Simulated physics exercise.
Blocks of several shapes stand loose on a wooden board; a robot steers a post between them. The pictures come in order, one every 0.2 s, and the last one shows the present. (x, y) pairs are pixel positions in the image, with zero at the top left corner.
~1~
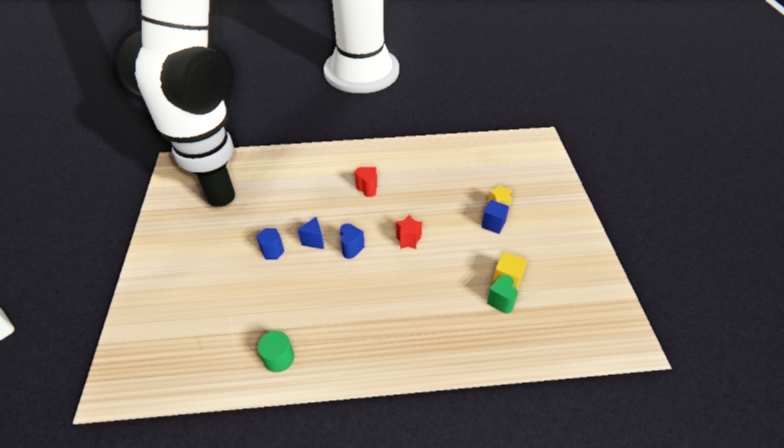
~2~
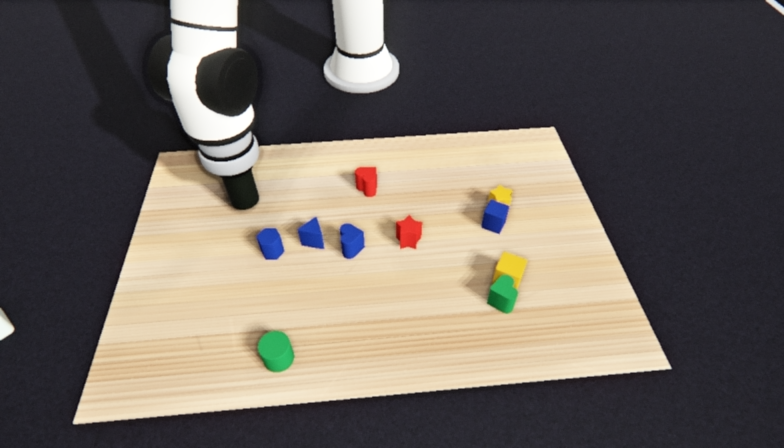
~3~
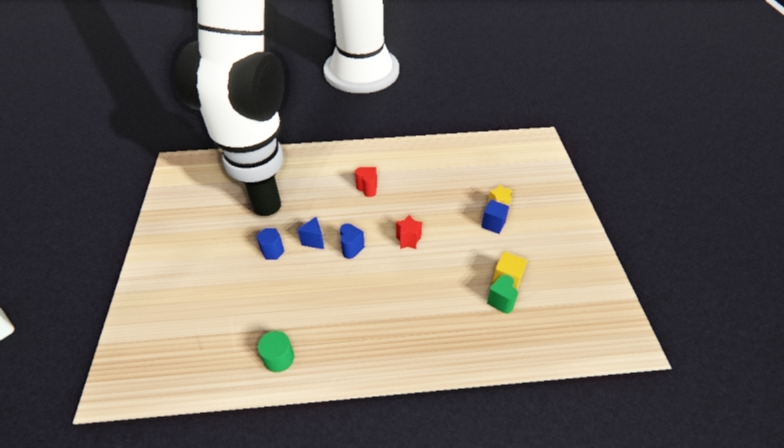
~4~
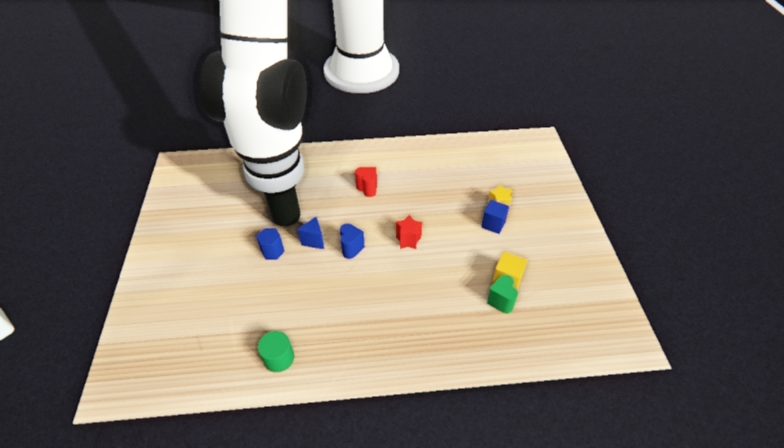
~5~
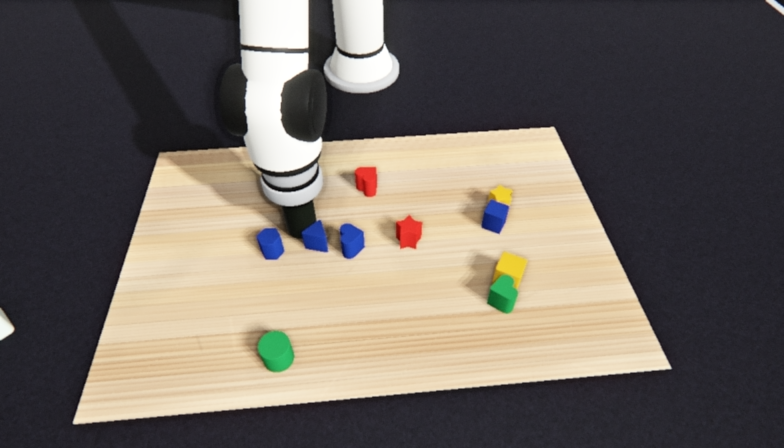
In this clip, a white robot arm moves its dark post rightward and down across a wooden board of loose red, blue, green and yellow blocks, then slightly shifts the blue three-sided block while the others stay still.
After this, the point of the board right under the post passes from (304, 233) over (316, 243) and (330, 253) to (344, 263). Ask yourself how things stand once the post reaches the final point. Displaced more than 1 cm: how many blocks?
Number moved: 2.
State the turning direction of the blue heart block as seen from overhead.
It swings round anticlockwise.
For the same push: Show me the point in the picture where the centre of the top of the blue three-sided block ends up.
Its top centre is at about (356, 263).
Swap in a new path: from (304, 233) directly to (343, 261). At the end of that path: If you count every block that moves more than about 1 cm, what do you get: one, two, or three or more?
This push will displace two blocks.
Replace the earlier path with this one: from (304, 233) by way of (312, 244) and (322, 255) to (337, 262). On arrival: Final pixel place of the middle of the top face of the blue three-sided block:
Around (351, 261).
On the path given first. Halfway along, post (323, 243); blue three-sided block (336, 246).
At the end, post (343, 258); blue hexagonal block still; blue three-sided block (356, 263), turned 10° clockwise; blue heart block (360, 233), turned 40° anticlockwise.
